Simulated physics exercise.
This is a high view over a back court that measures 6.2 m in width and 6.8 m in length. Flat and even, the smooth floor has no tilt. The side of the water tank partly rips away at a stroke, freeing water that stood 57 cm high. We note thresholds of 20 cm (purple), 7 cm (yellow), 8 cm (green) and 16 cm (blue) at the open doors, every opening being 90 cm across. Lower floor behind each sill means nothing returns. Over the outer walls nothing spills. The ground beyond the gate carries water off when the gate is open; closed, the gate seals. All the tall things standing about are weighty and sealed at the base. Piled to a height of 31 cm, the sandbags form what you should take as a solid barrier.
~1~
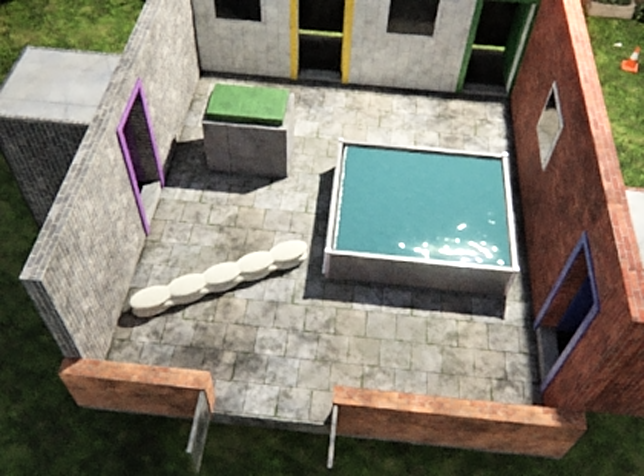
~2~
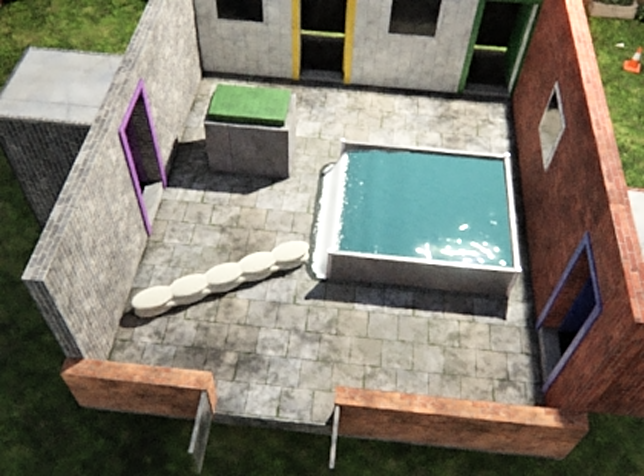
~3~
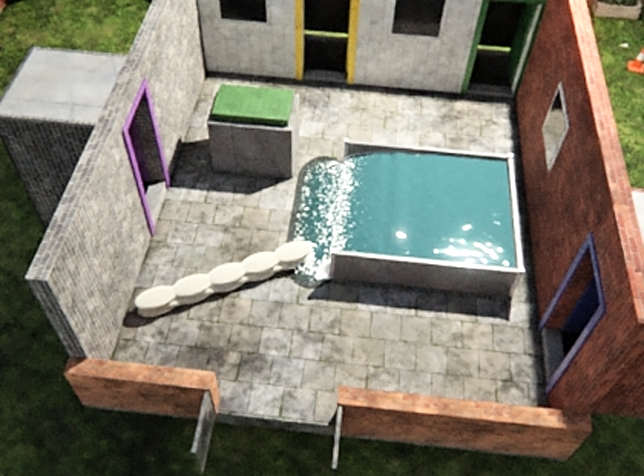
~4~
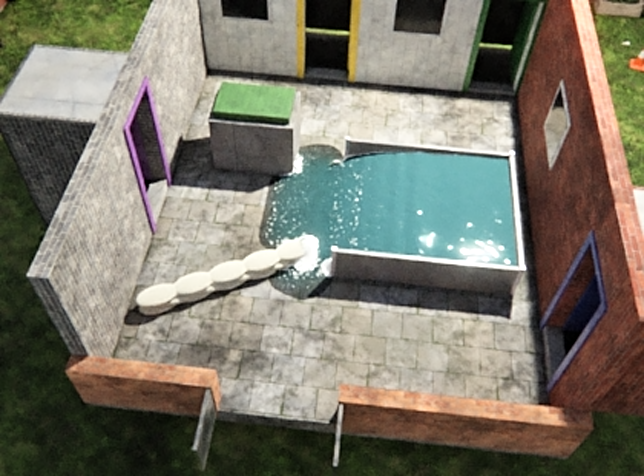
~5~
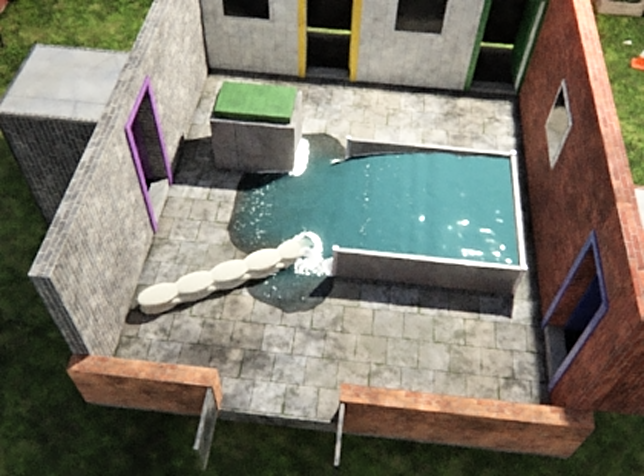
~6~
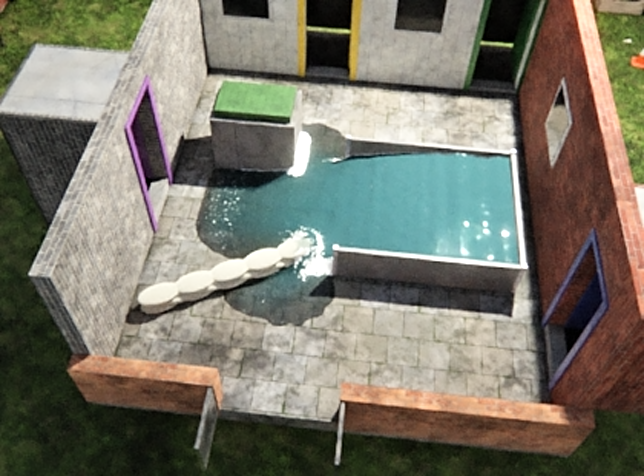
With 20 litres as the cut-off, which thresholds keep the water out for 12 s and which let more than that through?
As I see it, at the purple door the total will be higher than the limit; at the yellow door the total will be higher than the limit; at the green door the total will be higher than the limit; at the blue door the total will be lower than the limit.
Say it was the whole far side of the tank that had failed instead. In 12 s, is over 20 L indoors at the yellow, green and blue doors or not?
So yellow tops it, green tops it, blue stays lower.
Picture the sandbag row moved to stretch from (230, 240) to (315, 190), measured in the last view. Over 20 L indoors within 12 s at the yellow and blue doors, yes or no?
So the yellow door comes out too high while the blue door comes out low enough.
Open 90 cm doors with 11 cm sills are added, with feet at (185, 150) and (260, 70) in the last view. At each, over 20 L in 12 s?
The first doorway goes beyond and the second goes beyond.
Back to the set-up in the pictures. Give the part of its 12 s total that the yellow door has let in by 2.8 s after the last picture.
Share by then: ~ 40 %.
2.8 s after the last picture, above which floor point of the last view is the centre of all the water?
Close to (291, 214) in the last picture.
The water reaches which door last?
The answer is the blue door.
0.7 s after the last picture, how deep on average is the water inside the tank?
About 38 centimetres on average.
Then, 0.7 s after the last picture water covers 35 % of the floor and is deepest (39 cm) near (168, 194); purple door 34 cm at the sill, 12 L in, yellow door not reached, green door not reached, blue door not reached.
Then, 1.5 s after the last picture water covers 50 % of the floor and is deepest (39 cm) near (183, 180); purple door 37 cm at the sill, 70 L in, yellow door 13 cm at the sill, 7 L in, green door not reached, blue door not reached.
Then, 2.8 s after the last picture water covers 60 % of the floor and is deepest (38 cm) near (159, 295); purple door 30 cm at the sill, 159 L in, yellow door 15 cm at the sill, 44 L in, green door 2 cm at the sill, 0 L in, blue door not reached.
Then, 6.3 s after the last picture water covers 90 % of the floor and is deepest (18 cm) near (208, 73); purple door 12 cm at the sill, 188 L in, yellow door 8 cm at the sill, 94 L in, green door 9 cm at the sill, 1 L in, blue door not reached.
Then, 11.3 s after the last picture water covers 95 % of the floor and is deepest (12 cm) near (520, 212); purple door 5 cm at the sill, 188 L in, yellow door 7 cm at the sill, 116 L in, green door 11 cm at the sill, 38 L in, blue door 8 cm at the sill, 0 L in.
